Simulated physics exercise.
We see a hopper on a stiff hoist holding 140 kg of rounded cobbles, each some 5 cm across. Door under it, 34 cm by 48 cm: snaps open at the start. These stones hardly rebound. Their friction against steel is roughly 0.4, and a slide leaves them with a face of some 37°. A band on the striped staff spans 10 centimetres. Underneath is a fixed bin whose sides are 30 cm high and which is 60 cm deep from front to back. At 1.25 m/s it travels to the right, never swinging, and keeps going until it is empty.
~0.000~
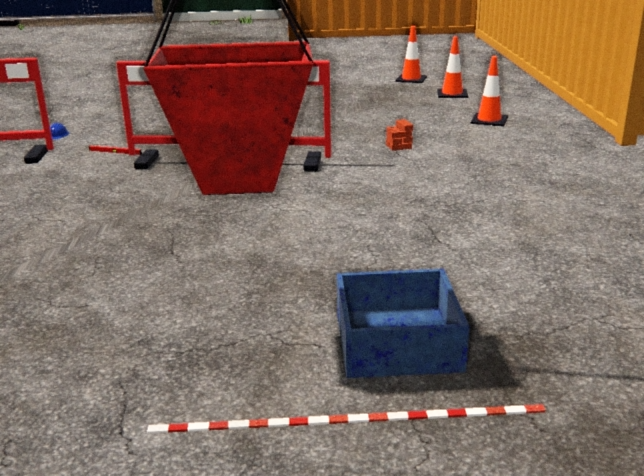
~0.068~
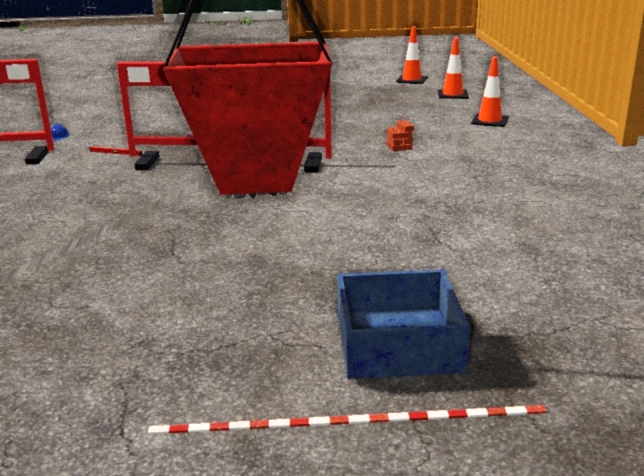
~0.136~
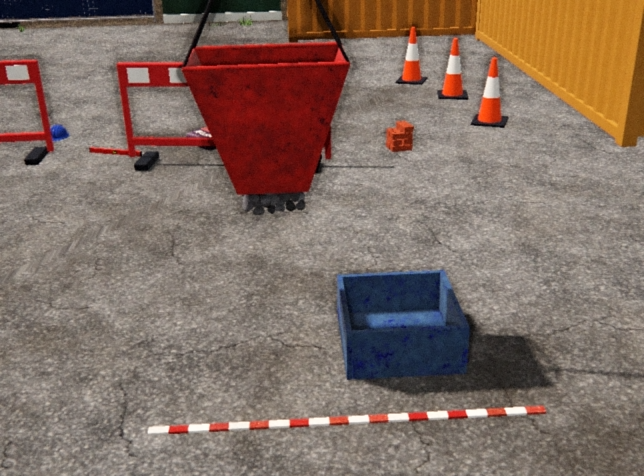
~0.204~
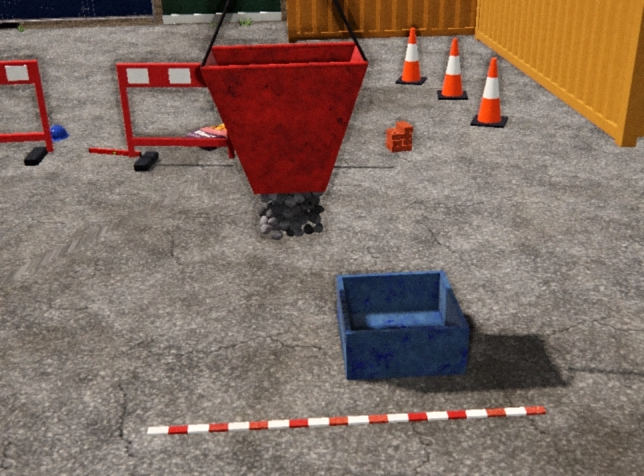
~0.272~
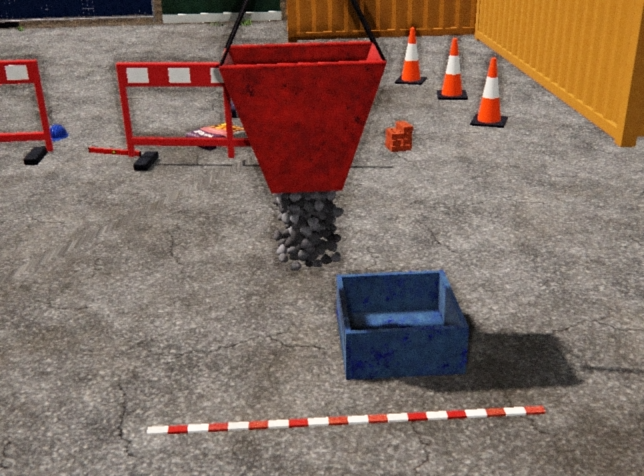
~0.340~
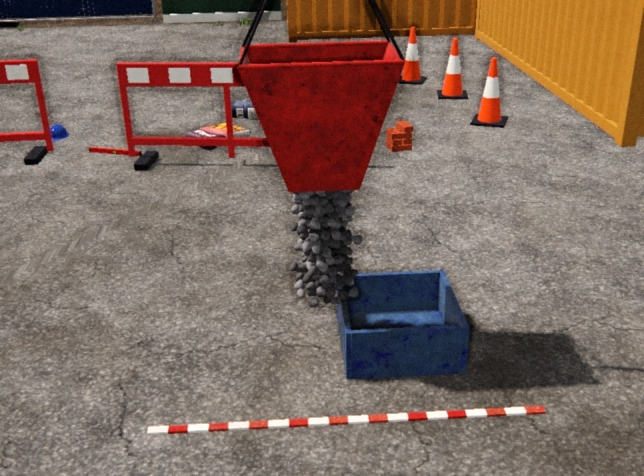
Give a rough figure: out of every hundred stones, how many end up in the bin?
About 84 out of every hundred.
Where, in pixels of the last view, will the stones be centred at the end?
I'd point to somewhere near (399, 322).
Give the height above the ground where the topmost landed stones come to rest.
Some 34 cm up.
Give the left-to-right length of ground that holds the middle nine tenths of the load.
Some 80 cm left to right.
After 0.7 s, 0 % in the hopper, 14 % falling or lying left of the bin, 86 % falling or lying in the bin; the stones farthest right are at (446, 327).
After 1.1 s, 0 % in the hopper, 14 % falling or lying left of the bin, 84 % falling or lying in the bin, 3 % falling or lying beside or right of the bin; the stones farthest right are at (503, 318).
After 1.7 s, 0 % in the hopper, 14 % falling or lying left of the bin, 84 % falling or lying in the bin, 3 % falling or lying beside or right of the bin; the stones farthest right are at (560, 316).
After 2.6 s, 0 % in the hopper, 14 % falling or lying left of the bin, 84 % falling or lying in the bin, 3 % falling or lying beside or right of the bin; the stones farthest right are at (563, 316).
After 4.5 s, 0 % in the hopper, 14 % left of the bin, 84 % in the bin, 3 % beside or right of the bin; the stones farthest right are at (563, 316).
